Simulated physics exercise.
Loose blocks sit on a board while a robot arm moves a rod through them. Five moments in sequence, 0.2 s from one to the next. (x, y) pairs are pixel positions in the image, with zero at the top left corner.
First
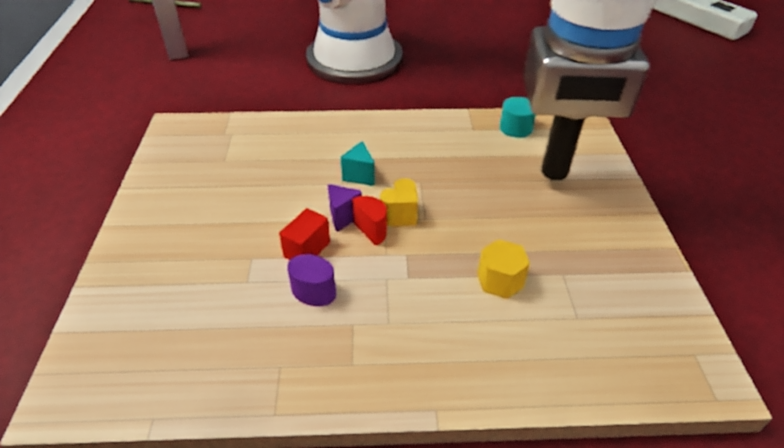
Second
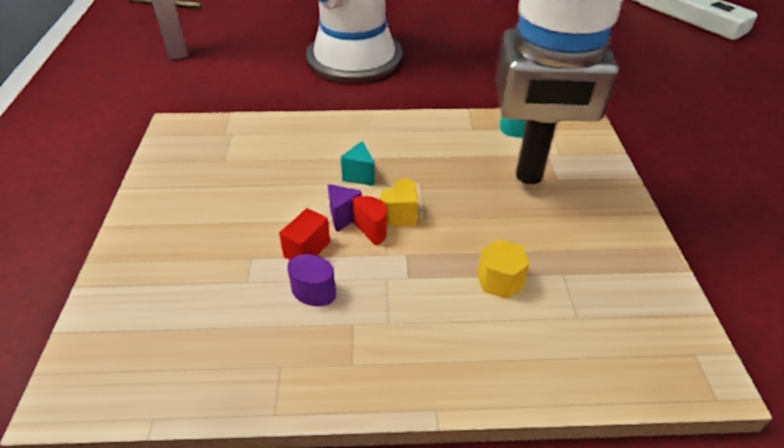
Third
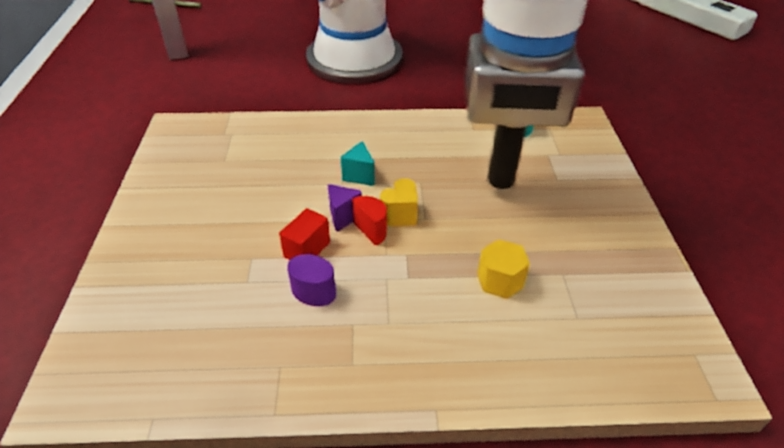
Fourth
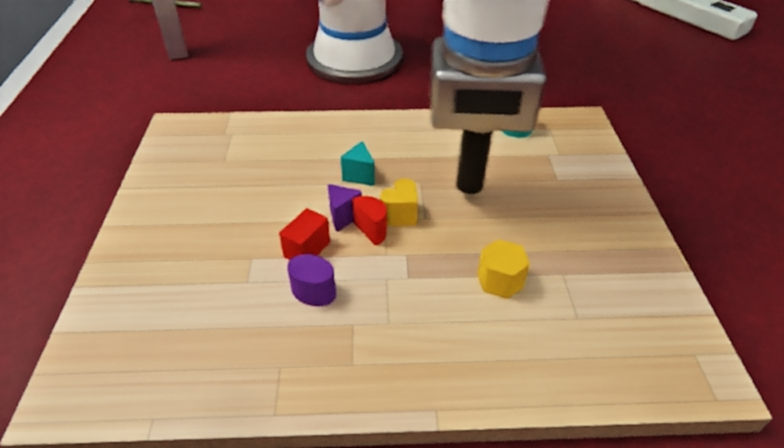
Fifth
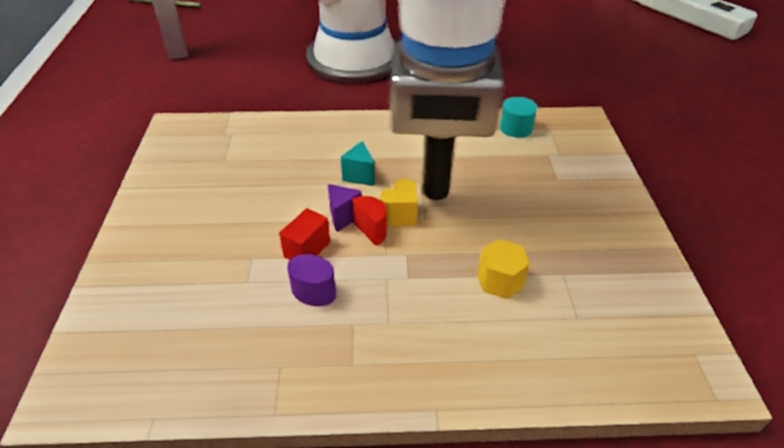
A robot arm moved its black rod steadily left across a wooden board, from near the turquoise cylinder to just right of the yellow heart-shaped block, while all the colored blocks stayed still.
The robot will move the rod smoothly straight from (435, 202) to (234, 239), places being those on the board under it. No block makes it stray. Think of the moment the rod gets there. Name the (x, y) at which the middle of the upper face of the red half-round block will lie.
The middle of its upper face should be somewhere near (334, 241).
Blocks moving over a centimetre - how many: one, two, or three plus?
Three or more move.
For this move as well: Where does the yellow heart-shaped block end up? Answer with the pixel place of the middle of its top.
The middle of its upper face should be somewhere near (347, 218).
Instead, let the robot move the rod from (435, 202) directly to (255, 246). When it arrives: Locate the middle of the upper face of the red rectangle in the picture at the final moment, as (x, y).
Put as a pixel place, it's (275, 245).
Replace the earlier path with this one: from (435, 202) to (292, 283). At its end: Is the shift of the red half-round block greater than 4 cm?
Yes, that is how it ends up.
What follows on the original path. One third of the way, rod (369, 204); purple triangular piece (334, 193); red half-round block (338, 235), turned 30° clockwise; yellow heart-shaped block (356, 211), turned 70° anticlockwise.
Two thirds of the way, rod (302, 215); red rectangle (295, 230), turned 15° anticlockwise; purple triangular piece (277, 195); red half-round block (334, 241), turned 40° clockwise; yellow heart-shaped block (347, 218), turned 100° anticlockwise.
At the end, rod (231, 227); red rectangle (288, 232), turned 40° anticlockwise; purple triangular piece (254, 193), turned 30° clockwise; turquoise triangular piece not moved; red half-round block (334, 241), turned 40° clockwise; yellow heart-shaped block (347, 218), turned 100° anticlockwise.
